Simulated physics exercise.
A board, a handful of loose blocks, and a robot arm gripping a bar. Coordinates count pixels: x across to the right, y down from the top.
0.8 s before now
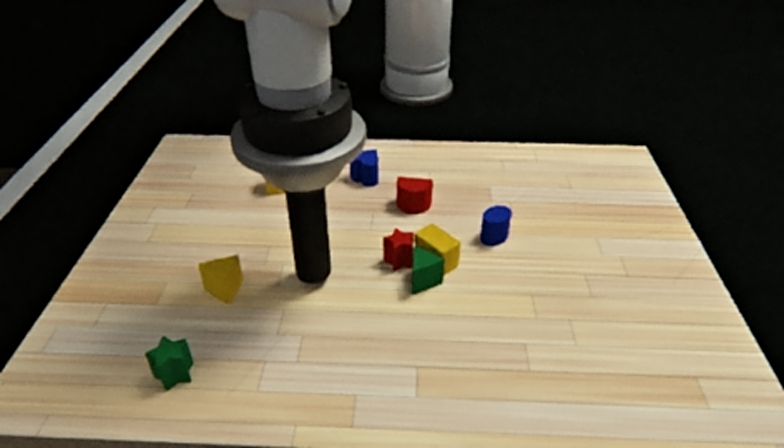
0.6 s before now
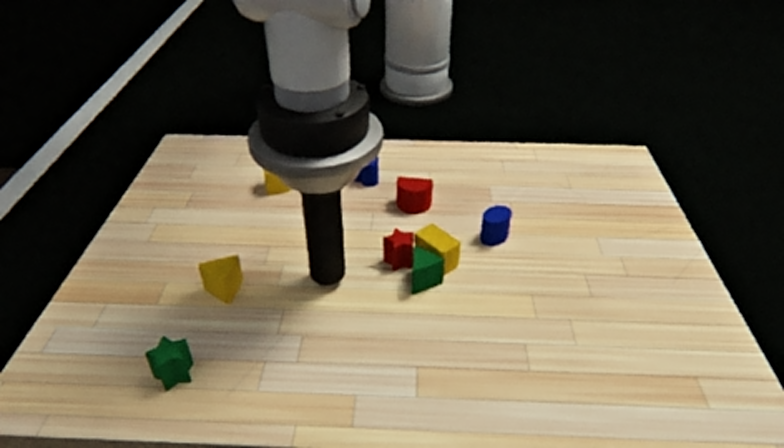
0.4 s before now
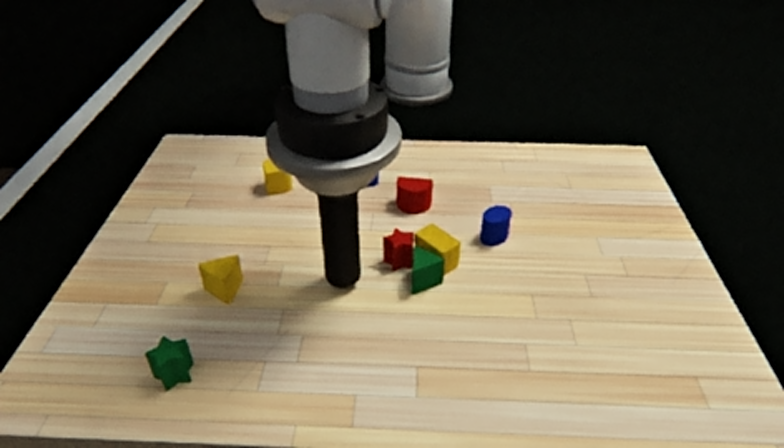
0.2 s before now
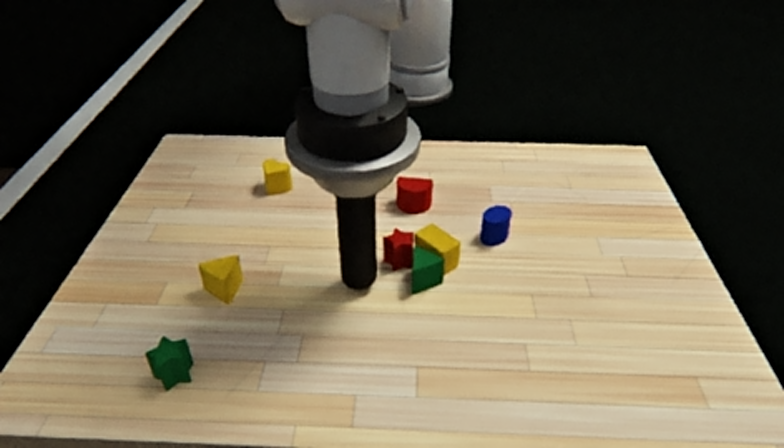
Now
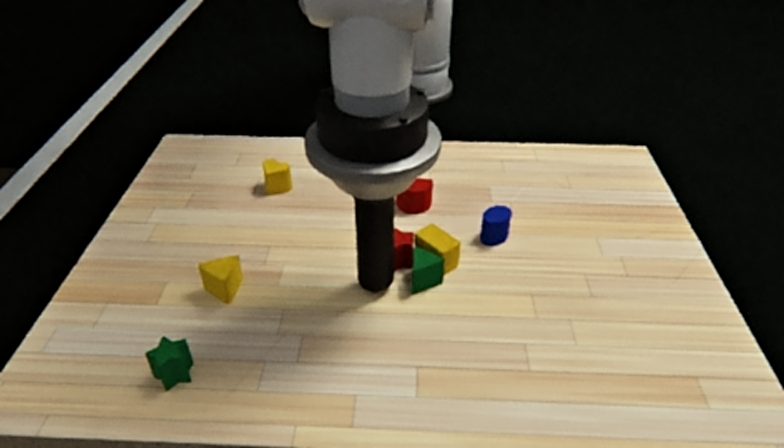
The clip shows a robot arm holding a dark upright bar over a wooden table scattered with colored blocks. The bar moves a short way steadily right toward a red, yellow and green cluster, while the blocks stay still.
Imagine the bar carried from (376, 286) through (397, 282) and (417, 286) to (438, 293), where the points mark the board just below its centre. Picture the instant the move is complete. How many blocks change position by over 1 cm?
I think only one will be displaced.
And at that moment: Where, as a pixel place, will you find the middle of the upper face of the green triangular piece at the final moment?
It should be at about (468, 263).
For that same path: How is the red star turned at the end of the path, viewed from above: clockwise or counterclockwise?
From above, the turn goes anticlockwise.
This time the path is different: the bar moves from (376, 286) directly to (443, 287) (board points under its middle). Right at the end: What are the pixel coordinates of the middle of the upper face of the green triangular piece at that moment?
It sits at (470, 254).
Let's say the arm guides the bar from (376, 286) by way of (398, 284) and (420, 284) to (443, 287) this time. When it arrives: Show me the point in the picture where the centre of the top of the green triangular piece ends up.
The green triangular piece ends near (472, 256).
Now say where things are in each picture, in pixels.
The first frame shows tip of the bar (314, 273), middles of tops, red star (400, 237), green triangular piece (424, 258), yellow rectangle (438, 237).
The second frame shows bar (328, 275), nothing pushed.
The third frame shows bar (343, 276), nothing pushed.
The fourth frame shows bar (359, 278), nothing pushed.
The fifth frame shows bar (376, 281), red star (400, 237), green triangular piece (424, 258), yellow rectangle (438, 237).
The first path, step by step. Halfway along, bar (409, 278); red star (404, 235), turned 20° anticlockwise; green triangular piece (439, 258).
At the end, bar (438, 287); red star (404, 235), turned 20° anticlockwise; green triangular piece (468, 263), turned 35° anticlockwise; yellow rectangle unmoved.
